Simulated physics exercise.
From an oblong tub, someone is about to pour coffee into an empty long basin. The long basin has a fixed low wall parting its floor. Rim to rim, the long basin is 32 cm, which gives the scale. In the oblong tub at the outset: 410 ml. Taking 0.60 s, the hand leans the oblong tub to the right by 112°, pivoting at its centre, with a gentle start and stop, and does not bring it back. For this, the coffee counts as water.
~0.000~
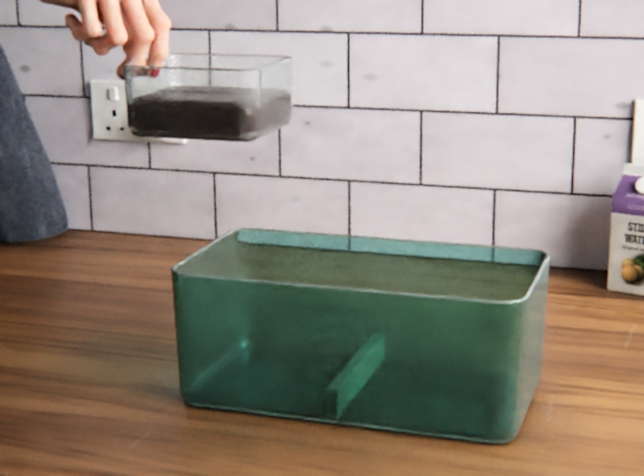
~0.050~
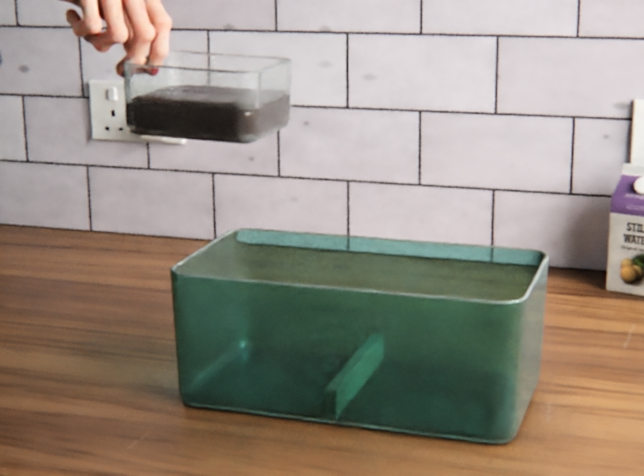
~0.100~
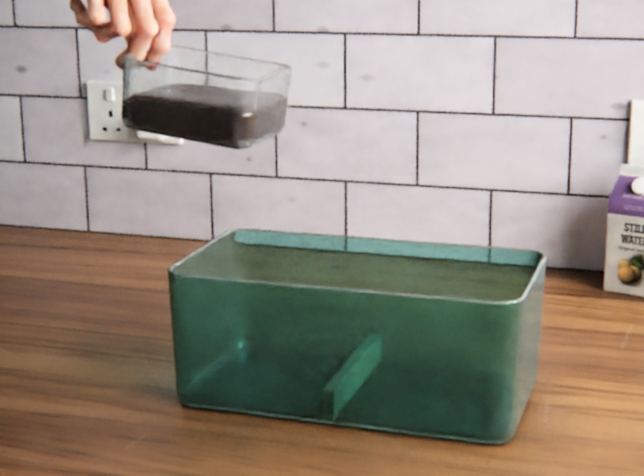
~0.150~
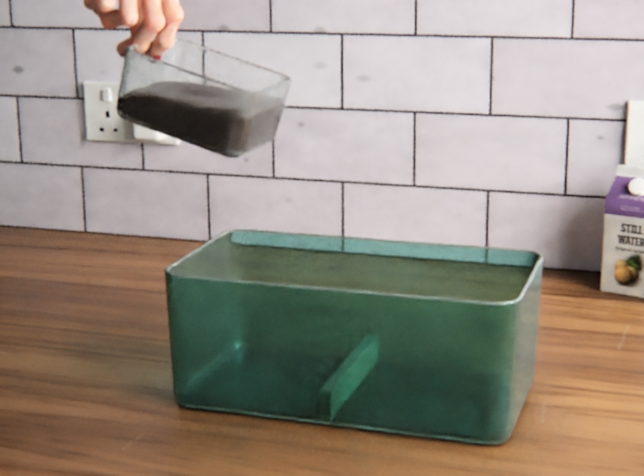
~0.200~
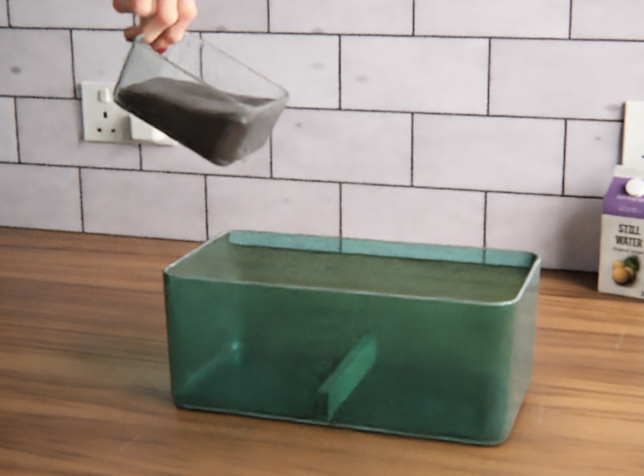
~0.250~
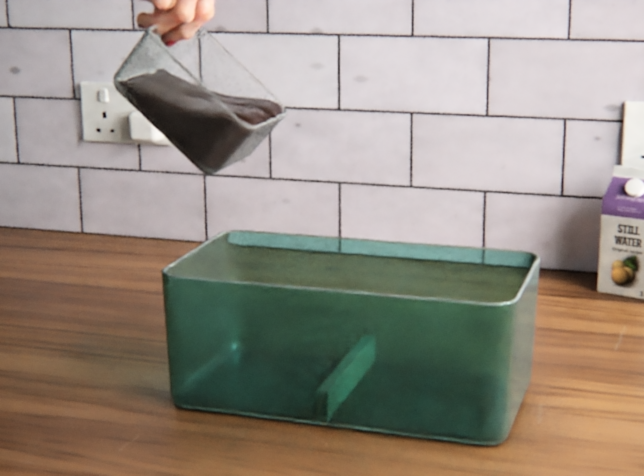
A hand tilting a clear tub of dark liquid steeply to the right above a green basin on a wooden worktop.
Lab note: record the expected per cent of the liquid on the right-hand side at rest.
Expected right-hand share: 17 per cent.
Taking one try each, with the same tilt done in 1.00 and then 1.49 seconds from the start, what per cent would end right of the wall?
First 15, then 20 per cent.
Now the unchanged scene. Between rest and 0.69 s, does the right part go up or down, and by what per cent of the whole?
Its share increases, some 10 in a hundred.
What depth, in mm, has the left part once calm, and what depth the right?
Final levels - left approx 14 mm, right approx 2 mm.
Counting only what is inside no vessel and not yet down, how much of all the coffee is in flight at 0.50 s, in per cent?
Some 44 per cent, I reckon.
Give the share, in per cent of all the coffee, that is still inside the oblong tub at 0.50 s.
Close to 12 percent of the liquid remains at that time.
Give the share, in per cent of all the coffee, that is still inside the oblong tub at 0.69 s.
About 2 percent.
After 0.50 s the tilt is 105° and 12 per cent is still to pour, 43 is left of the wall and 0 right of it.
After 0.69 s the tilt is 112° and 2 per cent is still to pour, 84 is left of the wall and 6 right of it.
After 0.89 s the tilt is 112° and 0 per cent is still to pour, 81 is left of the wall and 16 right of it.
After 1.10 s the tilt is 112° and 0 per cent is still to pour, 80 is left of the wall and 17 right of it.
In the end 80 per cent lies left of the wall, 17 right of it and 3 outside.
